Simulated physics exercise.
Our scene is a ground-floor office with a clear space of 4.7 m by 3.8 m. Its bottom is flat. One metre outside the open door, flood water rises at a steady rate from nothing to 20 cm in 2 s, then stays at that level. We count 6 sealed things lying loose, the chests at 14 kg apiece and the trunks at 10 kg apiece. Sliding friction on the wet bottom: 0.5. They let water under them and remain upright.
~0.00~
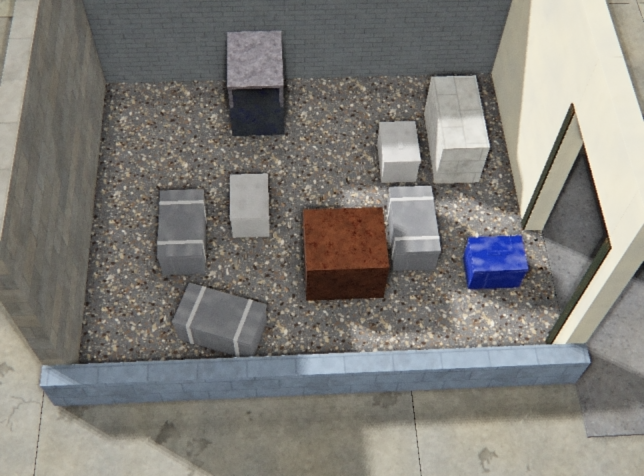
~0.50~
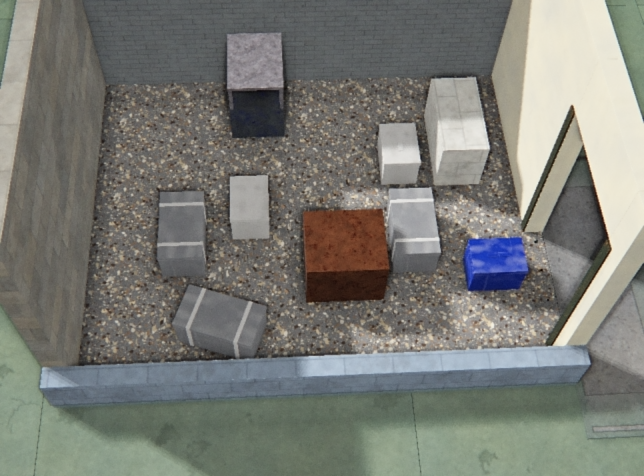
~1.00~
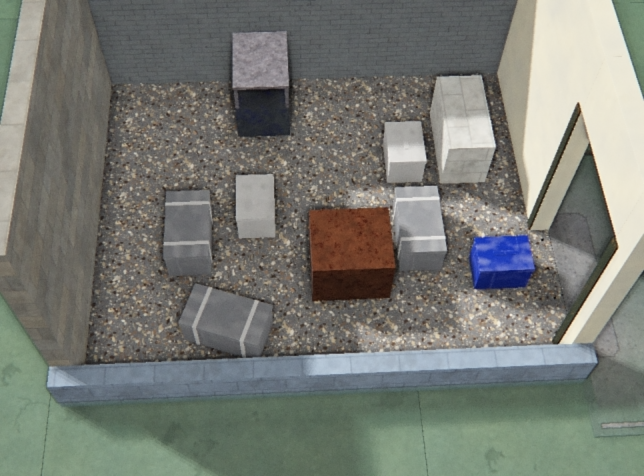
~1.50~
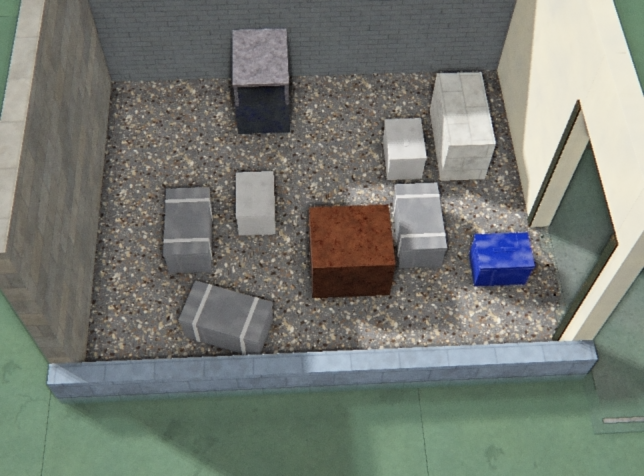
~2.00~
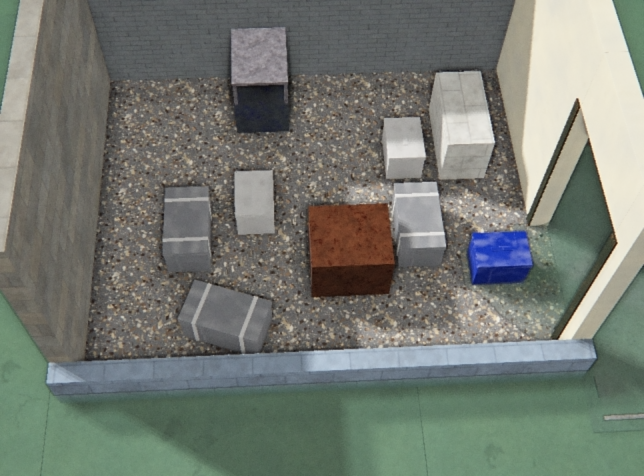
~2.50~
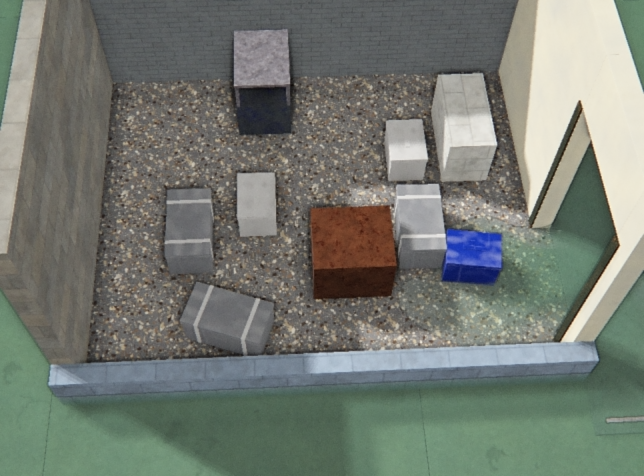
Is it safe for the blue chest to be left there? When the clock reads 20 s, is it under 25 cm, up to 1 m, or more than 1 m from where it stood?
Long gone.
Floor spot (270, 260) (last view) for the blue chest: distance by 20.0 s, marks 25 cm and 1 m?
I'd say it goes a long distance.
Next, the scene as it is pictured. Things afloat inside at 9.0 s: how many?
At that point I count 4.
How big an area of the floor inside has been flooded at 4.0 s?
Close to 6.5 m2, I'd say.
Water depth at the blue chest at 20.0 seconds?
Roughly 16 cm deep.
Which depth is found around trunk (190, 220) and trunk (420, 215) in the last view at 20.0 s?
Depths: Near 15 cm, then near 16 cm.
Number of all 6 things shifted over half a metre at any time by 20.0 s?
6.
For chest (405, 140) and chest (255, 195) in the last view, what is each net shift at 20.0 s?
Respectively 120 and 100 centimetres.
After 4.0 s the blue chest is near (462, 248), 0.4 m from its start, aground; 1 afloat.
After 9.0 s the blue chest is near (296, 311), 2.2 m from its start, aground; 4 afloat.
After 16.0 s the blue chest is near (151, 229), 3.6 m from its start, afloat; 6 afloat.
After 20.0 s the blue chest is near (283, 194), 2.3 m from its start, afloat; 6 afloat.
